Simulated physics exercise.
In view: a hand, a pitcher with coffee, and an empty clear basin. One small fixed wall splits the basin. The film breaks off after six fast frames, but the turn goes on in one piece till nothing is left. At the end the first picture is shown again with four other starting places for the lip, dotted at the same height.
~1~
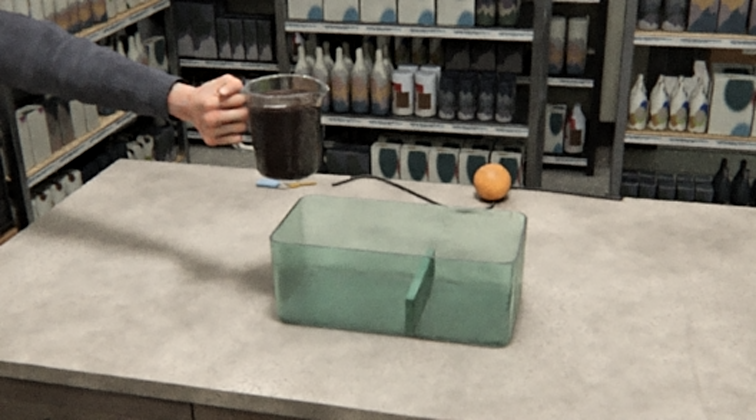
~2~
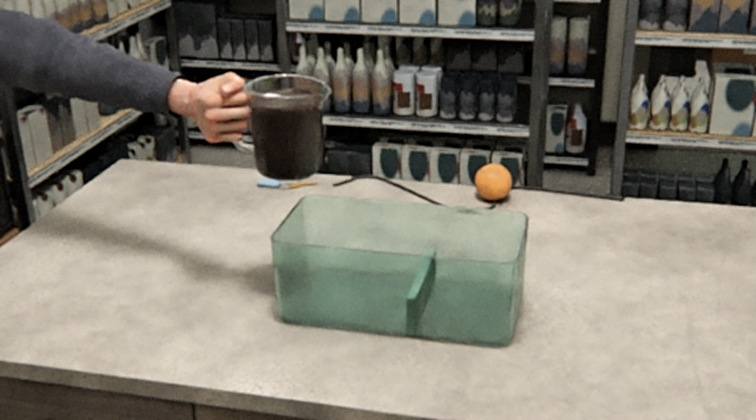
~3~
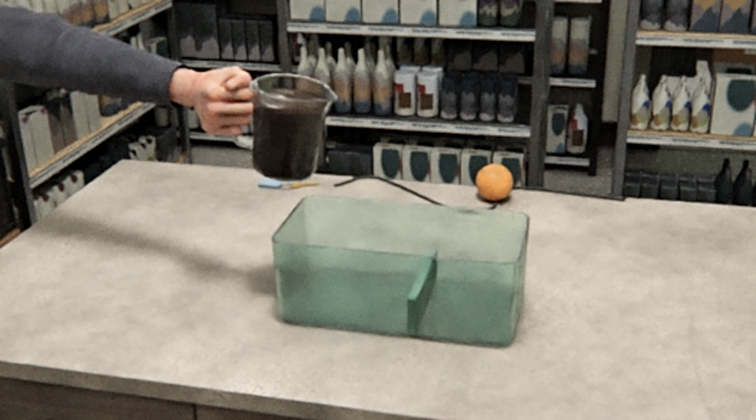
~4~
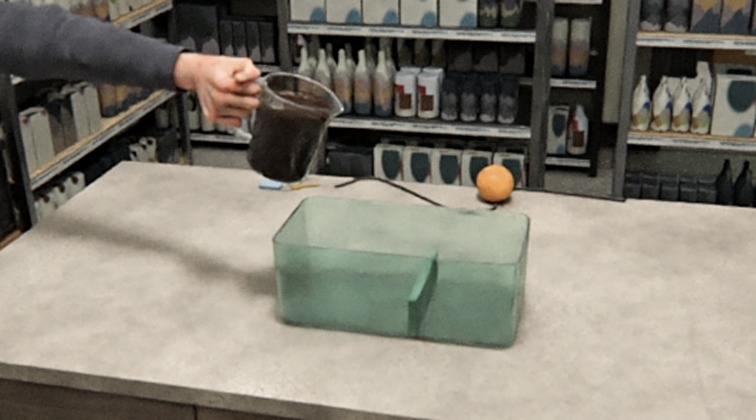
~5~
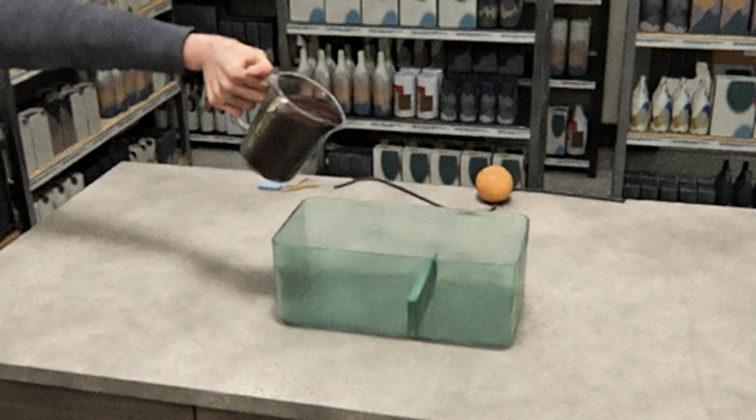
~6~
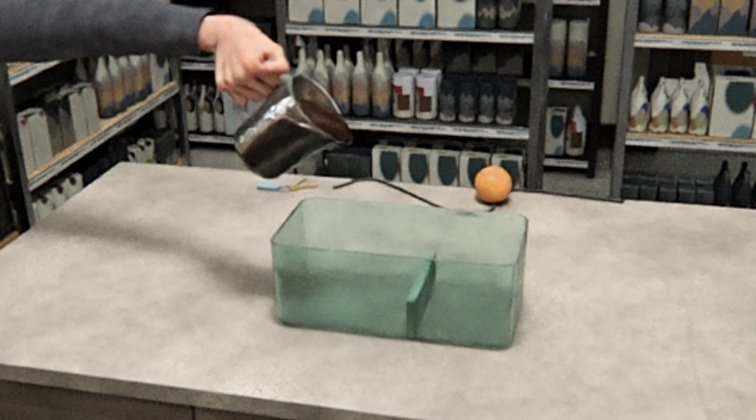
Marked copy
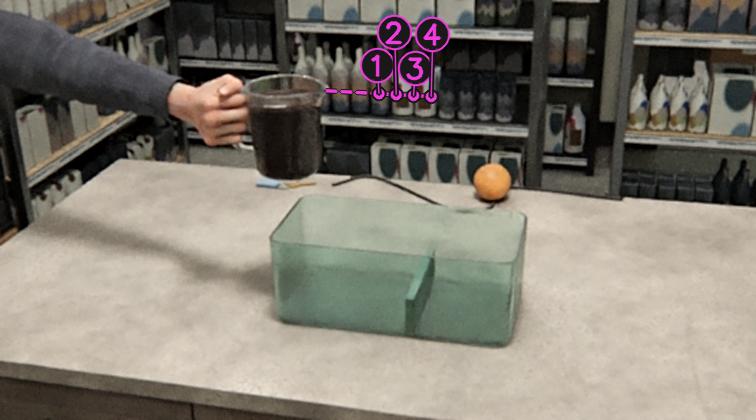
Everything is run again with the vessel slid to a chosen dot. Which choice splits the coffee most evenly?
I would pick spot 1.
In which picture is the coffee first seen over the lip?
In picture 6.
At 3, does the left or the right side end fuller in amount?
More ends on the right.
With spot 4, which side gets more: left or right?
The right side.
On the marked copy, 1 at (379, 93); 2 at (396, 94); 3 at (413, 95); 4 at (431, 96).
With 1, about 56 % ends left of the wall and 41 % right of it; 3 % is lost outside.
With 2, about 19 % ends left of the wall and 78 % right of it; 3 % is lost outside.
With 3, about 7 % ends left of the wall and 89 % right of it; 4 % is lost outside.
With 4, about 13 % ends left of the wall and 84 % right of it; 4 % is lost outside.
